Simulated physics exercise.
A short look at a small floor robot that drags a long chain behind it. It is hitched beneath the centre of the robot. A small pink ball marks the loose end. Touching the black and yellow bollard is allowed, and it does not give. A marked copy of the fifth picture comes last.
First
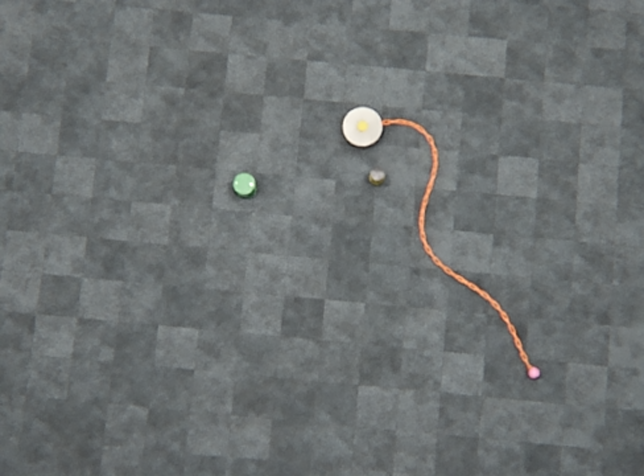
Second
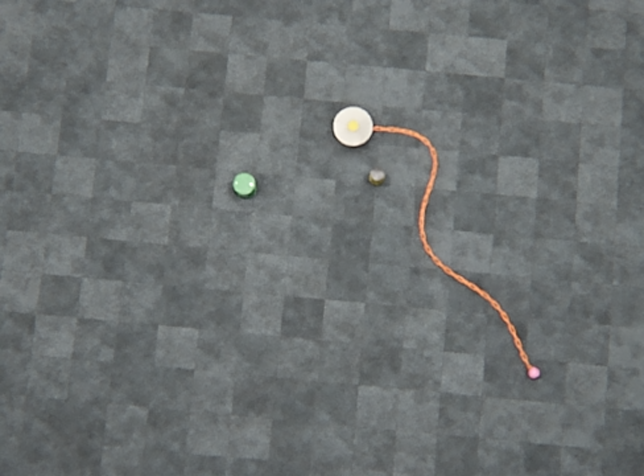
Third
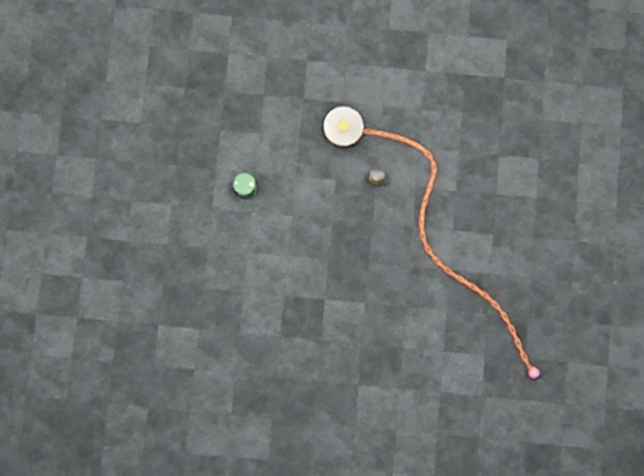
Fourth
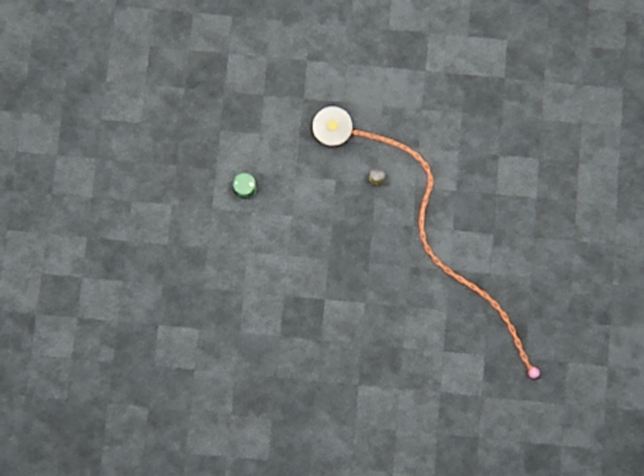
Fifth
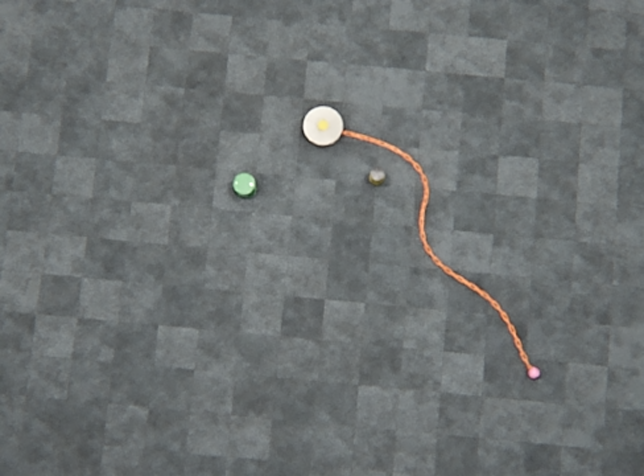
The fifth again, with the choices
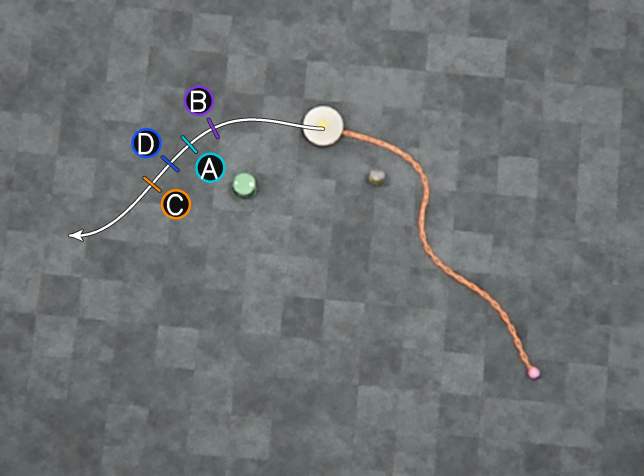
White round robot sliding slowly left across a grey floor, trailing an orange chain past a small bollard, with a green keg nearby.
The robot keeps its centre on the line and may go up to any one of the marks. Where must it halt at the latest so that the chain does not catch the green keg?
C is the last safe stop.
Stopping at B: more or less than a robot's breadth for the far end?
More.
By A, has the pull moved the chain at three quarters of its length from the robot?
By then, yes.
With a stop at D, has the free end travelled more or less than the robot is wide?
More.
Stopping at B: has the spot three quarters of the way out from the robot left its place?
Yes.
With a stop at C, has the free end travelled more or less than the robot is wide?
More.
On the copy, A at (189, 145); B at (213, 128); C at (152, 184); D at (170, 164); the route from (323, 129) via (185, 149) to (70, 235).
On C. First, robot (255, 118), middle of the chain (408, 205), free end (517, 344).
Then, robot (192, 140), middle of the chain (370, 169), free end (483, 299).
Finally, robot (151, 183), middle of the chain (331, 168), free end (458, 268); only the bollard has been touched, if anything.
By contrast, A is safe but short; B is safe but short; D is safe but short.
